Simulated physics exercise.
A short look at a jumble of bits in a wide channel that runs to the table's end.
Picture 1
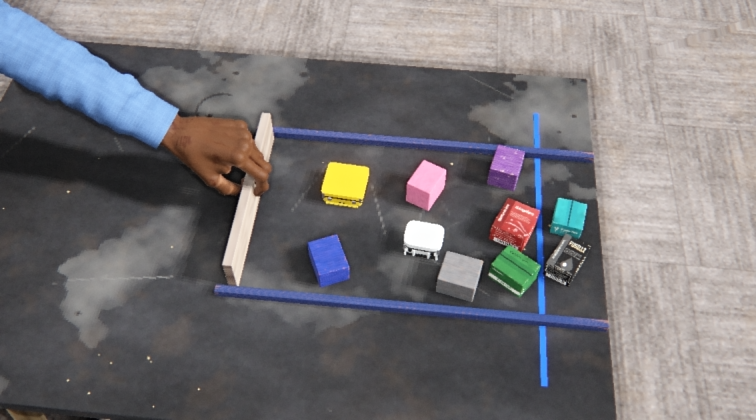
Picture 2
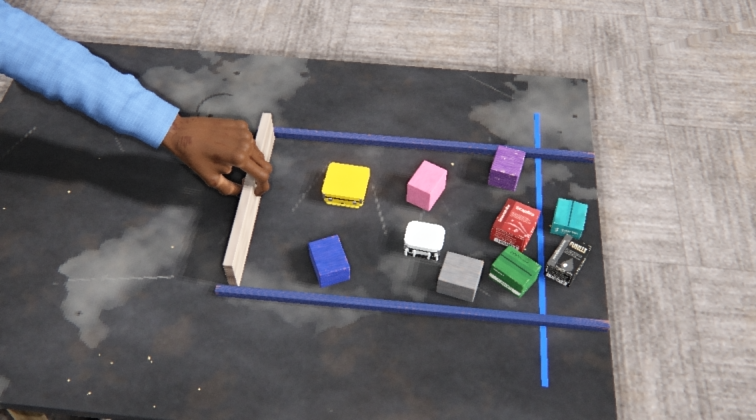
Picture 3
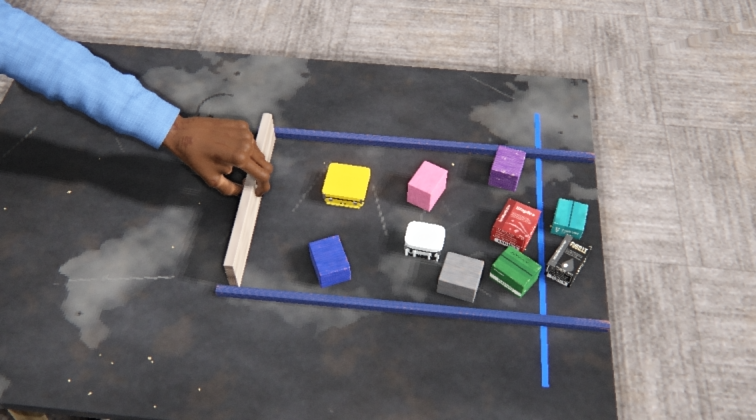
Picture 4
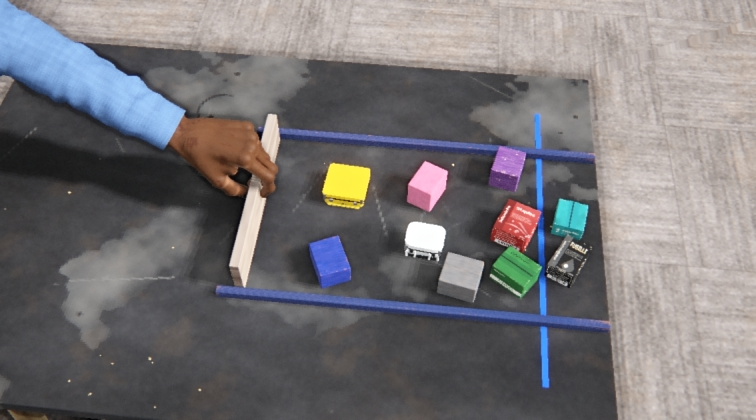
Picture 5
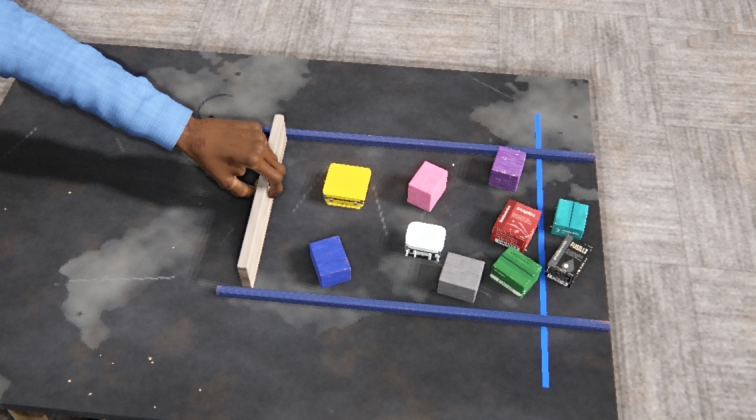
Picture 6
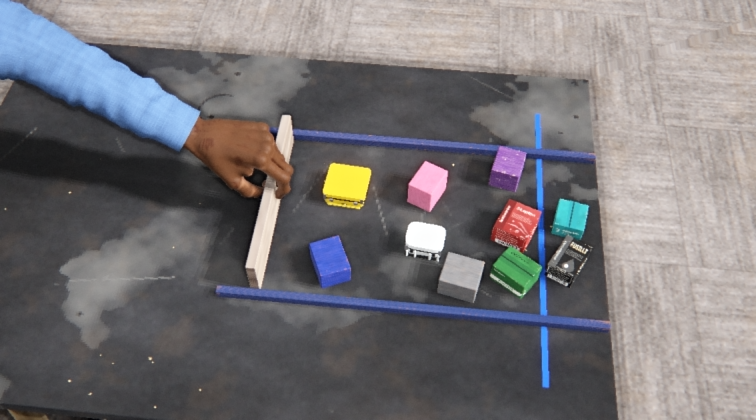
On a dark, grey-blotched tabletop above grey carpet, seen from above at an angle, two blue rails edge a wide channel crossed near its right end by blue tape. Yellow, blue, pink, white, grey, purple, red and green pieces lie before or against the tape, with turquoise and black ones beyond. A blue-sleeved arm slides a wooden board slightly right at the left, while the pieces and camera stay practically still.
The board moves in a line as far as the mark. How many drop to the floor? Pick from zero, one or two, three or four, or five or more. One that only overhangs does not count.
Outcome: The number that fall off is three or four.
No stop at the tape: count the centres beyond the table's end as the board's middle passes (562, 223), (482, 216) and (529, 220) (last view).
In that order 6, 0 and 3.
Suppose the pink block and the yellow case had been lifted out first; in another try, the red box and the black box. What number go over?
First 1, then 2.
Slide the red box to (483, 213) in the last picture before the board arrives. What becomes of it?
The red box does not fall.
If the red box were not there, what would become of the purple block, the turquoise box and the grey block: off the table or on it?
The purple block holds on, the turquoise box tumbles off, the grey block holds on.
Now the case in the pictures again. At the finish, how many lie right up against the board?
In contact: 4.
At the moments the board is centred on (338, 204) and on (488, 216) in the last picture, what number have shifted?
2 and 10.
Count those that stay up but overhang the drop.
The number is 3.
A little later, none off yet; turquoise box at rest near (570, 220); black box at rest near (568, 261); red box at rest near (516, 226).
Next, none off yet; turquoise box at rest near (570, 220); black box shifted a little near (578, 257); red box shifted a little near (526, 231).
When it is over, the number that fall off is three or four; down, green box, black box and turquoise box.
